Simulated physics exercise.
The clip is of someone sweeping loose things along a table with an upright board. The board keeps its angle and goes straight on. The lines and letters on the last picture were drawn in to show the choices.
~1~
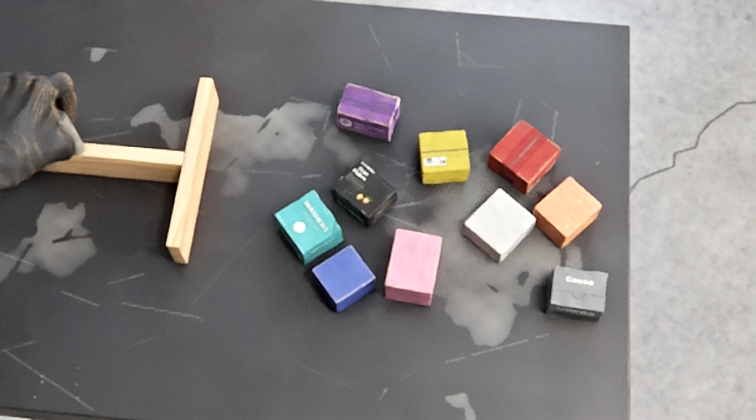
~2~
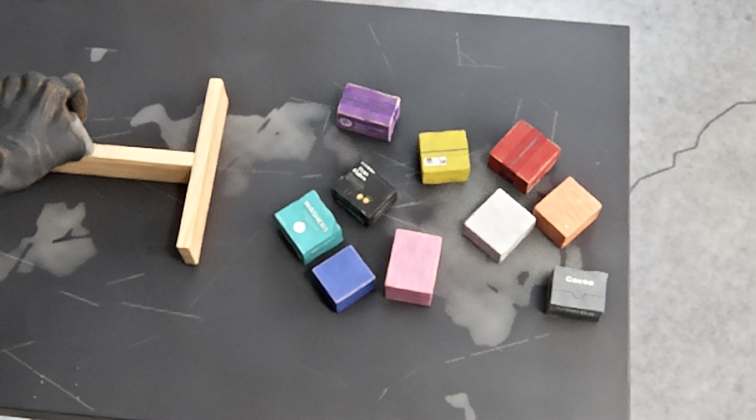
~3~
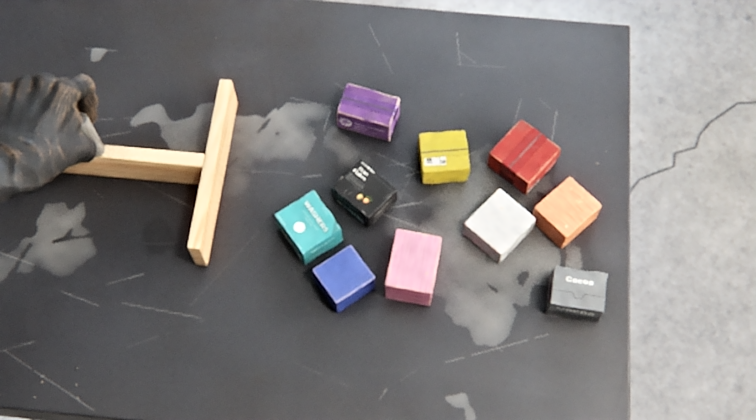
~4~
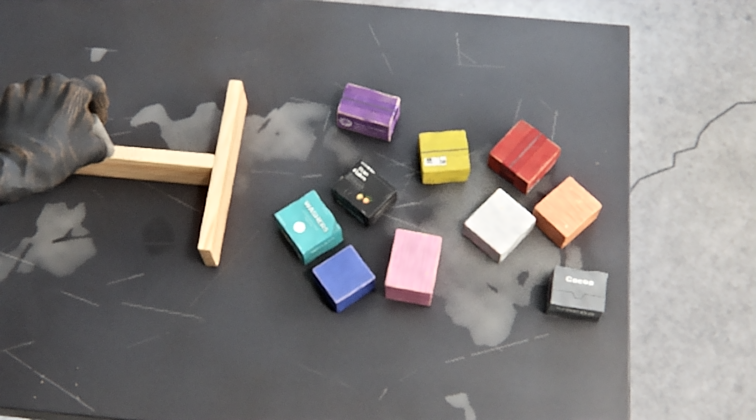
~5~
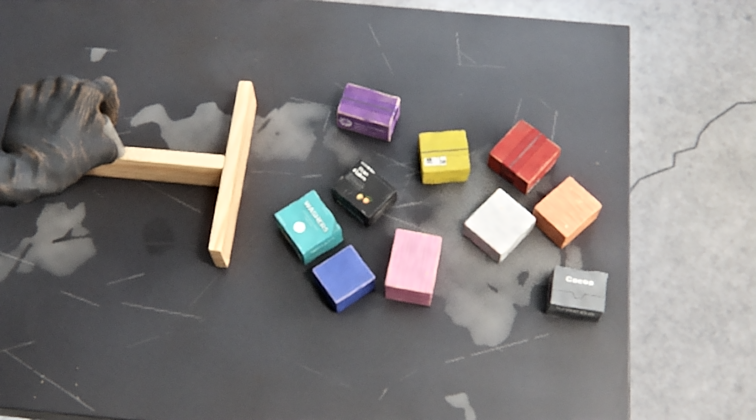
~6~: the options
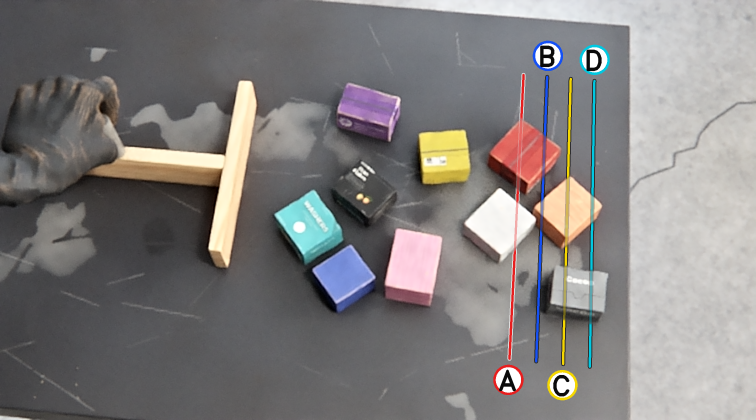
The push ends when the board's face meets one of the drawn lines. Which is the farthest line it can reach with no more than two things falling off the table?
Up to line B.
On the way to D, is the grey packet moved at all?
Yes.
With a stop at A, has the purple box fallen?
By then, no.
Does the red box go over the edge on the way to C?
Yes.
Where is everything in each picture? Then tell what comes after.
The first frame shows purple box (369, 112); turquoise box (310, 228); pink block (414, 268).
The second frame shows board (200, 160); orange block (566, 212).
The third frame shows board (211, 161); black packet (365, 194).
The fourth frame shows board (221, 162); white block (499, 226).
The fifth frame shows board (231, 162); yellow box (443, 157); purple box (369, 112); turquoise box (310, 228).
On the marked copy, A at (517, 208); B at (542, 210); C at (567, 212); D at (592, 215).
Following B. Soon after the start, board (343, 172); blue block (362, 290); purple box (388, 110).
Later, board (455, 182); orange block (587, 204); white block (533, 231).
In the end, board (542, 190); orange block over the edge; grey packet over the edge; two fallen.
As for the rest, A is within the limit but short; C drops four; D drops four.
